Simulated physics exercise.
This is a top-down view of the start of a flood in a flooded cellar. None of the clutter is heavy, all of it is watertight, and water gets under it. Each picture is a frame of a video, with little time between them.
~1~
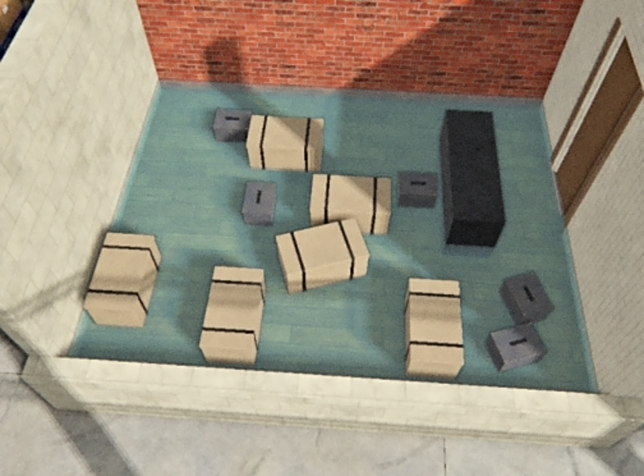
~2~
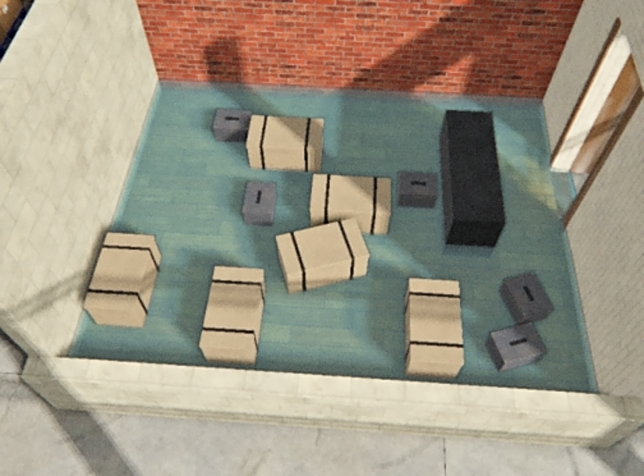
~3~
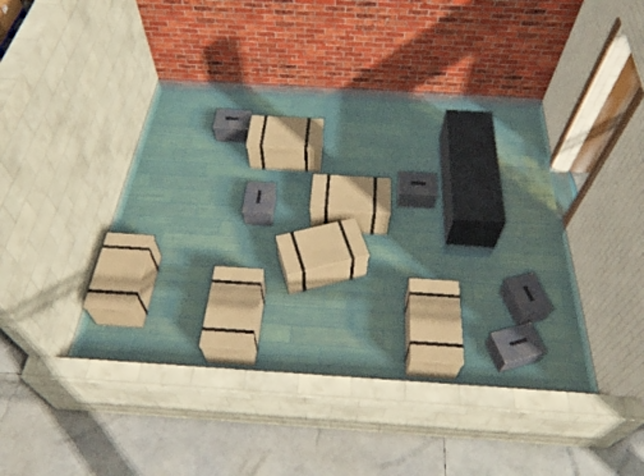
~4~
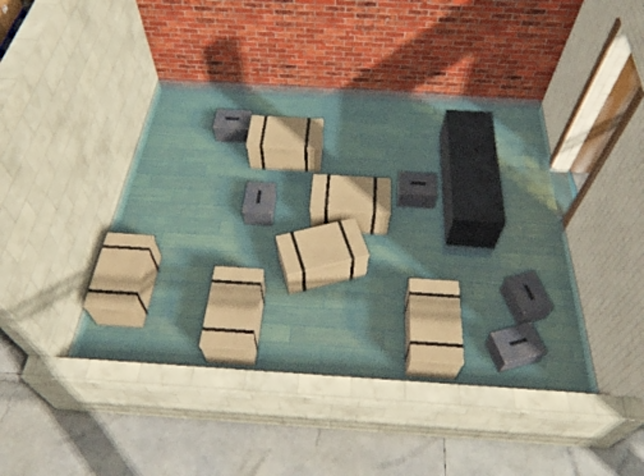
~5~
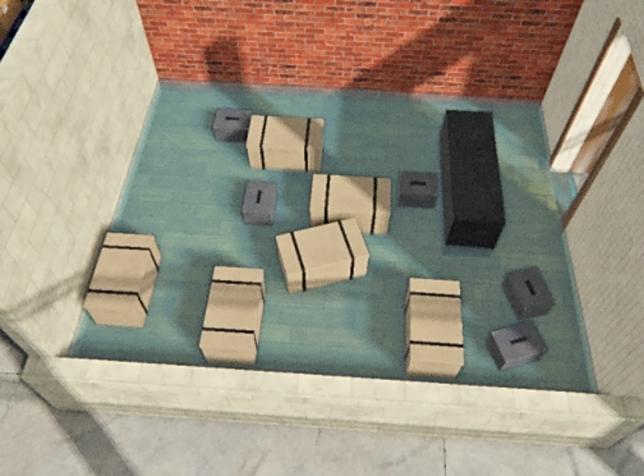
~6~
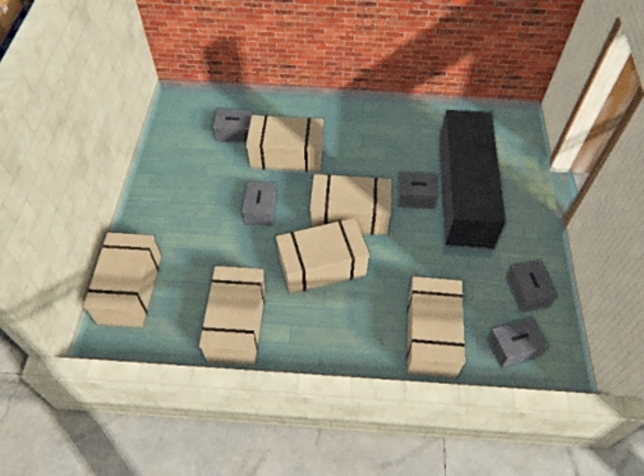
Two small grey totes at the lower right shift slightly in the flooded cellar's shallow water.
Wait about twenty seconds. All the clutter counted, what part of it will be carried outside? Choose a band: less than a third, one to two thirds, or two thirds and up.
Less than a third.
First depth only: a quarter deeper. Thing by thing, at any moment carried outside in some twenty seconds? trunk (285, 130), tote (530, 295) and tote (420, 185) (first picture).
One after the other: Inside, yes, still in.
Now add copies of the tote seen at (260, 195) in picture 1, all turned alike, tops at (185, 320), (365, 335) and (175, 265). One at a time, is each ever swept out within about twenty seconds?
As listed: Inside, kept in, stays.
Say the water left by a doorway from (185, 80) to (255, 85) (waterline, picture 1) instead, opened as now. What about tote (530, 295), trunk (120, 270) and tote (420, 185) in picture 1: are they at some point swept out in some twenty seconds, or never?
The first doesn't get out, the second doesn't get out, the last doesn't get out.
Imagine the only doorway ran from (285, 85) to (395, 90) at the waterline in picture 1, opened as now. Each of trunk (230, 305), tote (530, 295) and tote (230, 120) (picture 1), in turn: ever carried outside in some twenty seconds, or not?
Taking them as listed: Never leaves, never leaves, exits.
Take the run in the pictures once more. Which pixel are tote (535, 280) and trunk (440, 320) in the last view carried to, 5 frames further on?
(553, 227) and (472, 318).
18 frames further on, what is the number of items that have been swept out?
That comes to 1.
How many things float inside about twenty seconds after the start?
Exactly 8 of them.
A moment on, 0 of 11 are out; 11 afloat.
Next, 1 of 11 are out; 10 afloat.
Later, 3 of 11 are out; 8 afloat.
In the end, 3 of 11 are out; 8 afloat.
